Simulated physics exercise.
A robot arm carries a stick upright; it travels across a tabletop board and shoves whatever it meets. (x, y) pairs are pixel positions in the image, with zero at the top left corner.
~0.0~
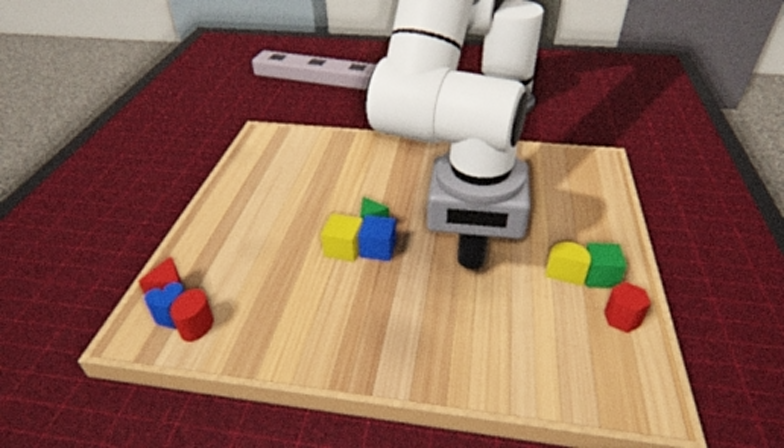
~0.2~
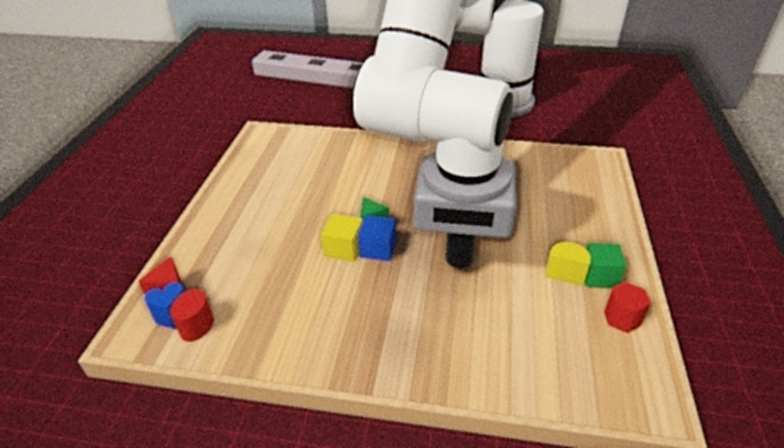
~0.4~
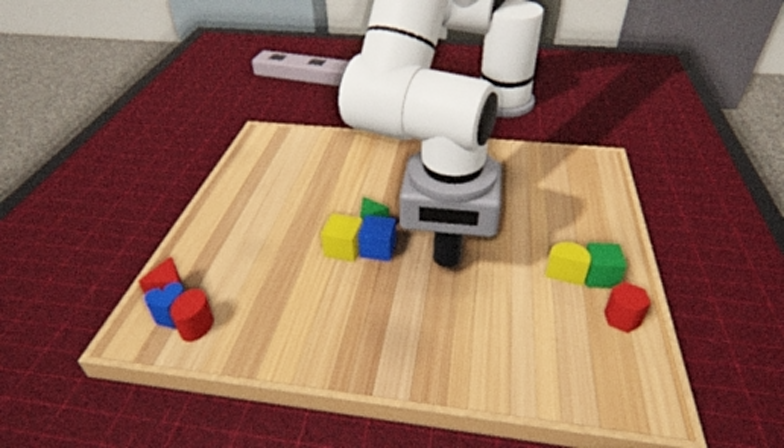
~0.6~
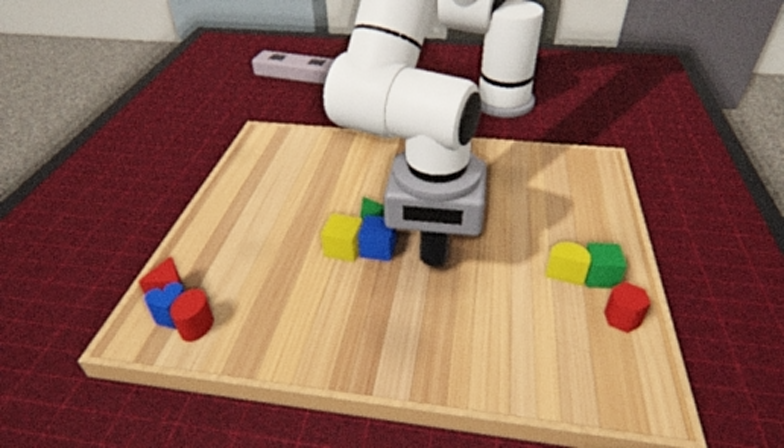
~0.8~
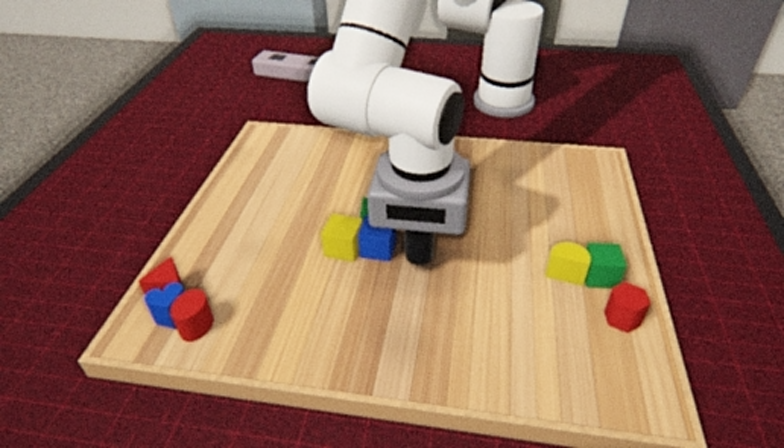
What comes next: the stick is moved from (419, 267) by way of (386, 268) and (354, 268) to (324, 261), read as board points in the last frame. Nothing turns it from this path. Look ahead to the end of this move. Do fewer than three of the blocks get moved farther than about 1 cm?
The answer is yes.
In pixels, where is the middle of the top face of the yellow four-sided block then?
The middle of its top is at (319, 213).
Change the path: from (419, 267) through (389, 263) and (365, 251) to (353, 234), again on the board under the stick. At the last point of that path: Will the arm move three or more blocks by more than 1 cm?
It seems so.
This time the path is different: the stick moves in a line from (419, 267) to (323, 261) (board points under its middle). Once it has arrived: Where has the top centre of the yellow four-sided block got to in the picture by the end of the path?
It should be at about (314, 211).
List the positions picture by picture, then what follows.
In the first frame, tip of the stick at (471, 260), middles of tops, yellow four-sided block at (342, 226), green triangular block at (371, 206), blue four-sided block at (377, 227).
In the second frame, stick at (459, 259), nothing pushed.
In the third frame, stick at (447, 258), nothing pushed.
In the fourth frame, stick at (433, 257), nothing pushed.
In the fifth frame, stick at (419, 256), yellow four-sided block at (342, 226), green triangular block partly hidden, blue four-sided block partly hidden.
On the path given first. One third of the way, stick at (385, 257); yellow four-sided block at (333, 222); green triangular block at (370, 205), turned 15° clockwise; blue four-sided block at (367, 225), turned 15° clockwise.
Two thirds of the way, stick at (352, 257); yellow four-sided block at (320, 213); green triangular block at (369, 204), turned 20° clockwise; blue four-sided block at (352, 224), turned 65° clockwise.
At the end, stick at (323, 251); yellow four-sided block at (319, 213); green triangular block at (369, 204), turned 20° clockwise; blue four-sided block at (348, 222), turned 90° clockwise.
